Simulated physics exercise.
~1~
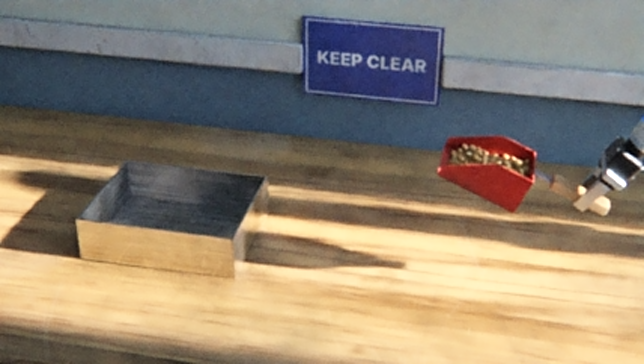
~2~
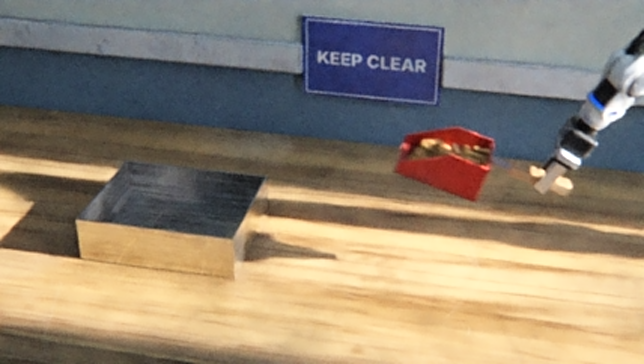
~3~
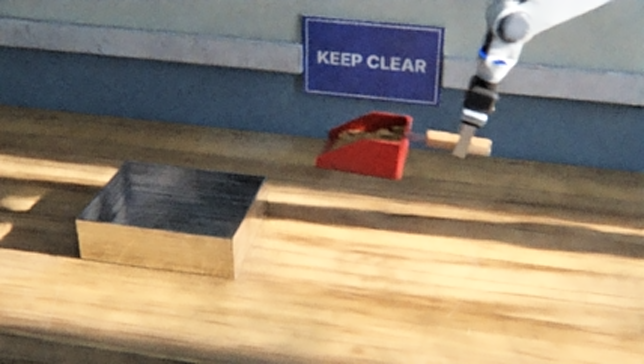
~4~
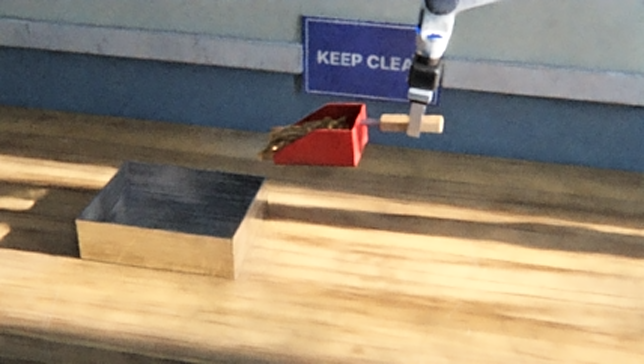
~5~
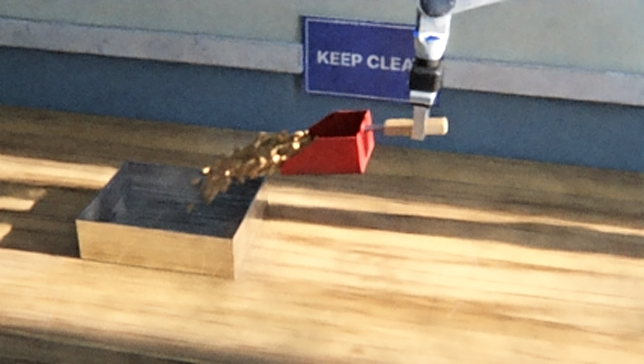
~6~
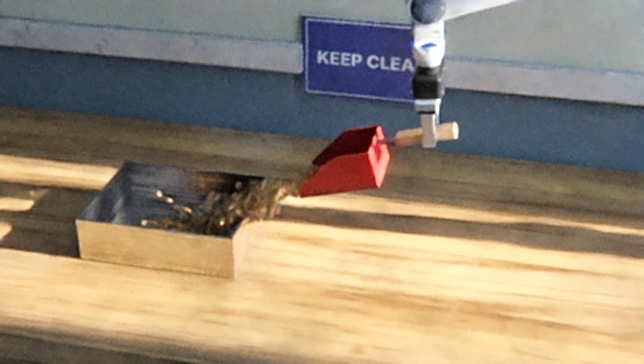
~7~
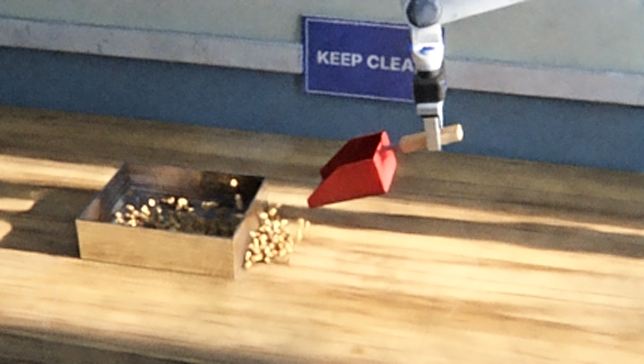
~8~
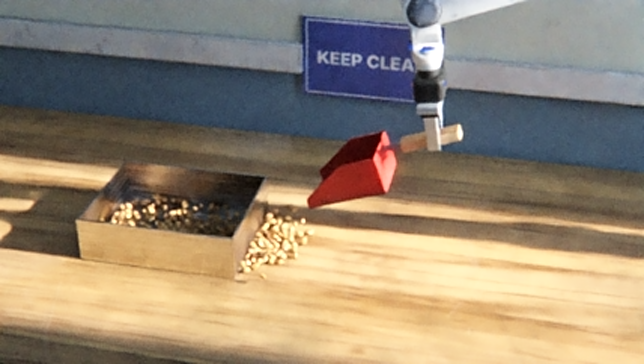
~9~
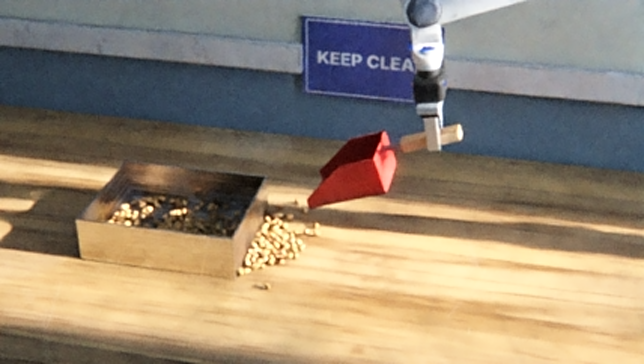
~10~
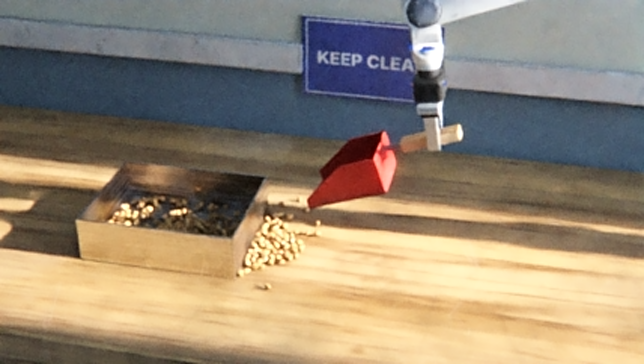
On a wooden workbench, a robot arm moves a red scoop left and tips dried beans into an open box, spilling some beside it.
